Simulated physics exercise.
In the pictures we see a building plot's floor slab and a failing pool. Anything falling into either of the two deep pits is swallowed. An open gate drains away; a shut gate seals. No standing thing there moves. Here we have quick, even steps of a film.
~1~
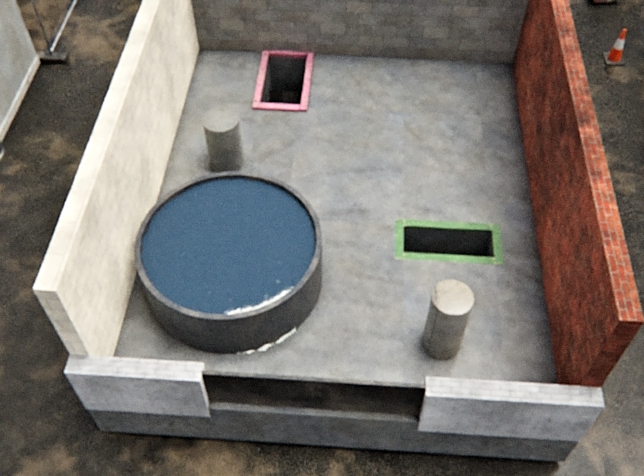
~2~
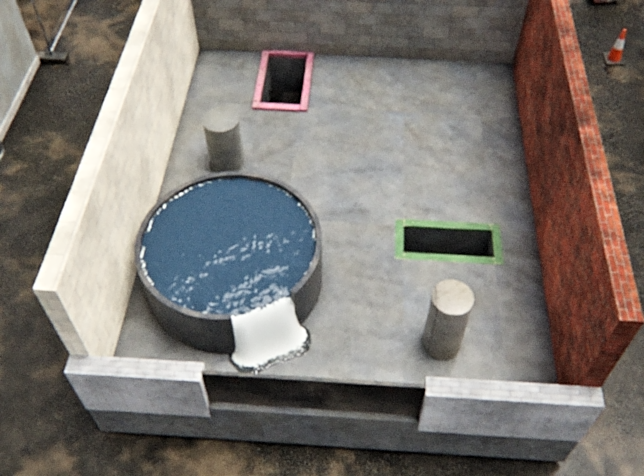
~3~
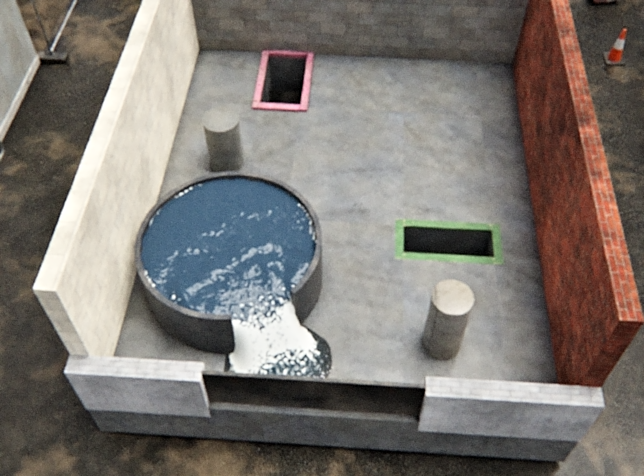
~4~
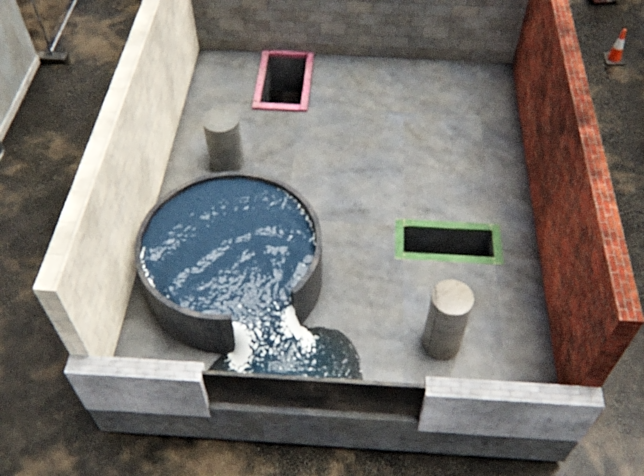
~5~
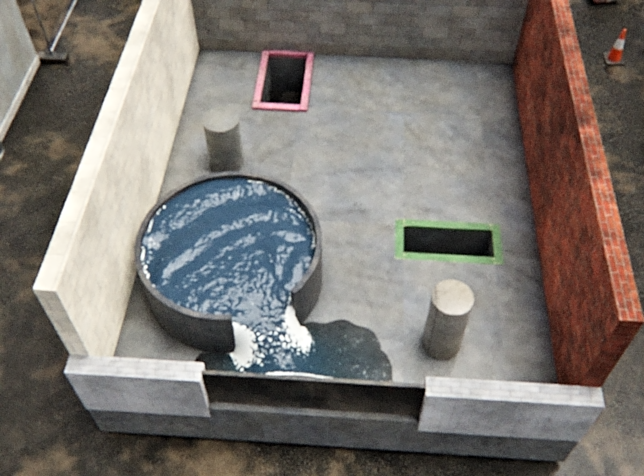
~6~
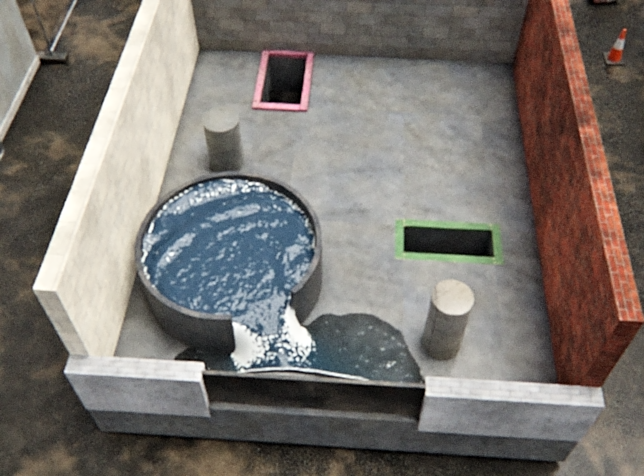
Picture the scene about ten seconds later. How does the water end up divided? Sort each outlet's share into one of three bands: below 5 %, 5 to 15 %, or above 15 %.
Shares: The gate gets below 5 %; the green pit gets above 15 %; the pink pit gets below 5 %.
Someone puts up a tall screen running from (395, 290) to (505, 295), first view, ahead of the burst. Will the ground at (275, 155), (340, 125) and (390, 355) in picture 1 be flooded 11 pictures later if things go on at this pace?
Point by point: First spared, next spared, last swamped.
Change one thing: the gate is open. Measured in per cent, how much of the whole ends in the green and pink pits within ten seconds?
Percent to green: 2, percent to pink: 0.
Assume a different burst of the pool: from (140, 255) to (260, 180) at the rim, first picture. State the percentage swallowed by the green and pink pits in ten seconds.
For green it's about 10 per cent, and for pink about 30 per cent.
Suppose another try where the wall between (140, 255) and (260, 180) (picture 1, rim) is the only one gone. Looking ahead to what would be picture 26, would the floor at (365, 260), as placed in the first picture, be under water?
At that point: Spared.
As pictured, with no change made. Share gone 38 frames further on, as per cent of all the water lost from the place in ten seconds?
Close to 60 per cent.
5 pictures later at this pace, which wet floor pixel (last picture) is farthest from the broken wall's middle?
(554, 413).
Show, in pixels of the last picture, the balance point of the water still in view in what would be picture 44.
Around (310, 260).
A moment on, water covers 15 % of the floor; the gate 0 %, the green pit 0 %, the pink pit 0 %.
Next, water covers 30 % of the floor; the gate 0 %, the green pit 1 %, the pink pit 0 %.
Then, water covers 50 % of the floor; the gate 0 %, the green pit 8 %, the pink pit 0 %.
Later, water covers 75 % of the floor; the gate 0 %, the green pit 20 %, the pink pit 0 %.
In the end, water covers 90 % of the floor; the gate 0 %, the green pit 31 %, the pink pit 2 %.
